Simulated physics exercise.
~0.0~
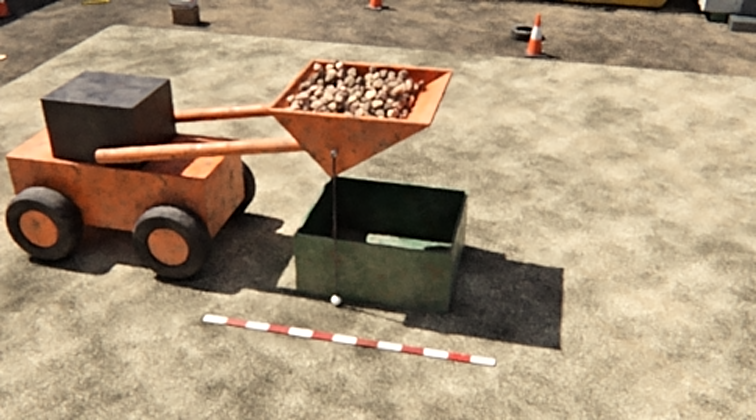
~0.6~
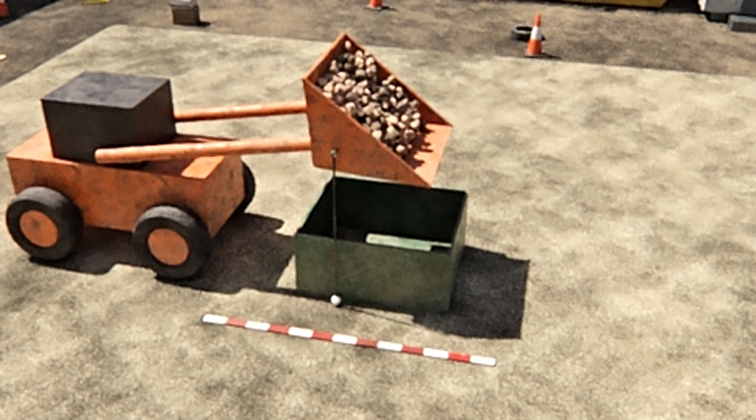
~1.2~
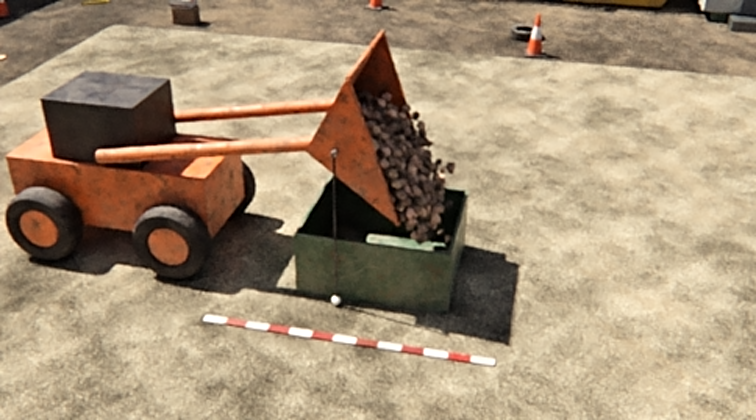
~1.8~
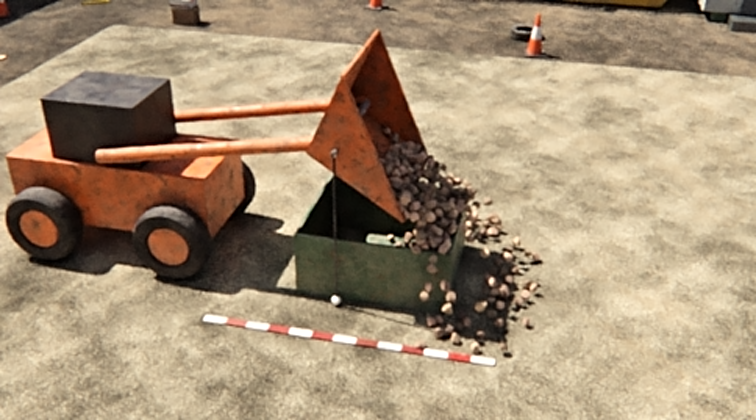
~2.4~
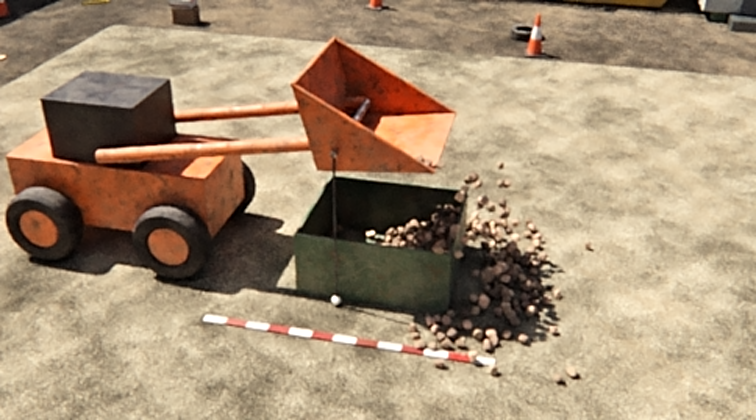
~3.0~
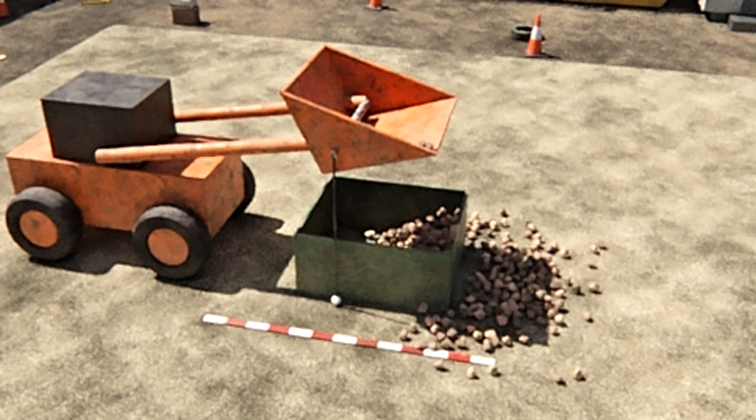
On a sunlit, gritty yard, an orange loader with a dark block on top holds a raised bucket heaped with brownish stones above an open green bin. The bucket tips forward to the right, and the stones slide toward its lower lip. It tilts steeply, and they pour down into the bin. The stream spreads over the far right side, spilling onto the ground near the striped staff. The bucket then swings back up, nearly empty, with a little left inside. Stones lie heaped in the bin, while many others remain scattered beside it.
